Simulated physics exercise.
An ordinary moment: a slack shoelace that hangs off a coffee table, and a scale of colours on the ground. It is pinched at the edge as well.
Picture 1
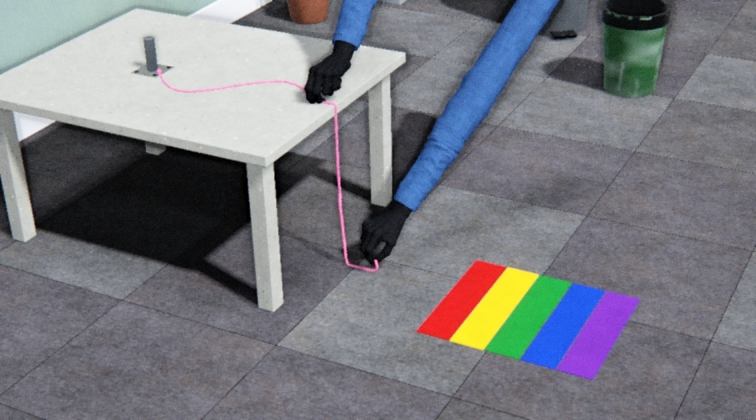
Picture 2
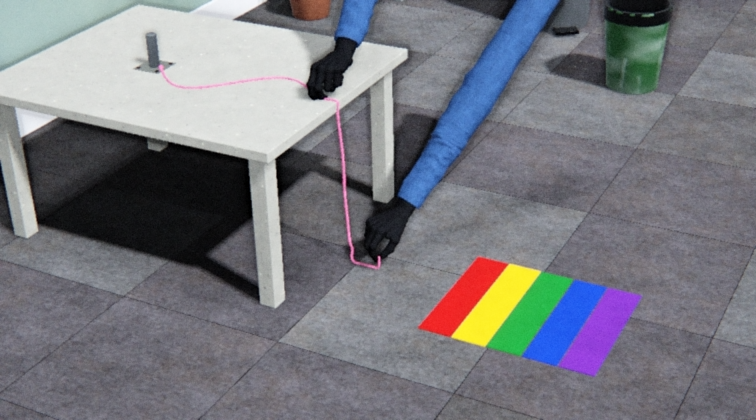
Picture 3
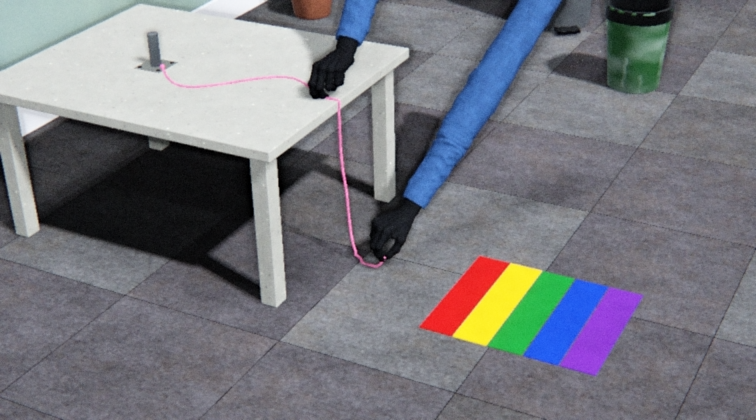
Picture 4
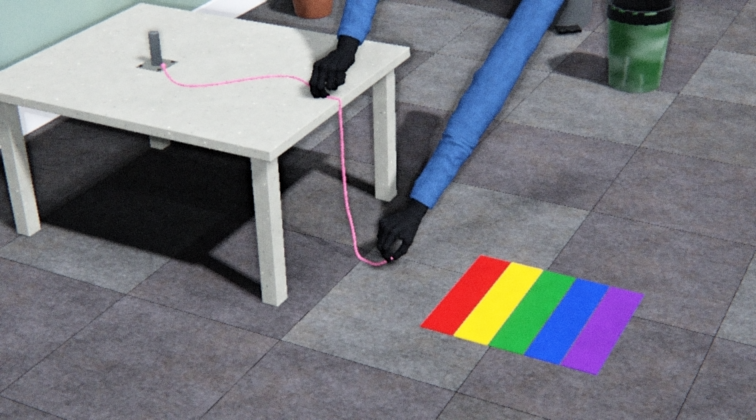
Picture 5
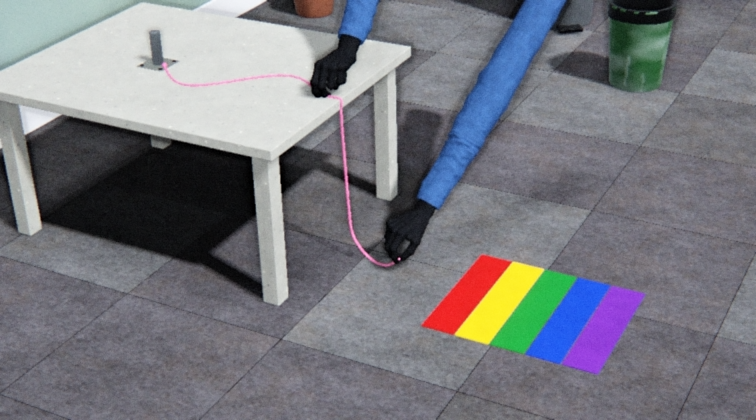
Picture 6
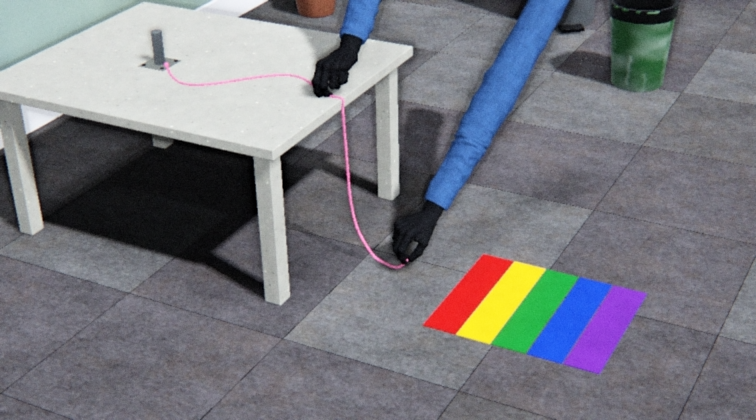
In a room with grey floor tiles, seen from above at an angle, a pale table stands at the left with a green bin at the upper right. A pink lace runs from a small dark post across the tabletop and over its edge, near a rainbow-striped patch on the floor. One black-gloved hand pinches the lace at the edge while the other, blue-sleeved, draws its lower end slightly rightward, the view barely shifting.
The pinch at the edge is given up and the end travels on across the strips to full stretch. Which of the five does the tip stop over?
It halts on the green strip.
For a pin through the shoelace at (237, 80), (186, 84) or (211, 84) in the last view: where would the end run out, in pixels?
In that order: (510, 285), (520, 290) and (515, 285).
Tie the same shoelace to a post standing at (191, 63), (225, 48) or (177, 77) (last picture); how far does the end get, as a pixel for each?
Try by try, around (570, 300), (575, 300) and (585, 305).
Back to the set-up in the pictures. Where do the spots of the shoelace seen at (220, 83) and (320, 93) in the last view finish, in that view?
The first at (245, 79), the second at (354, 114).
Early on, end near (490, 281); over yellow.
Midway, end near (521, 289); over yellow.
At the end of the slack, end near (539, 293); over green. Over green.
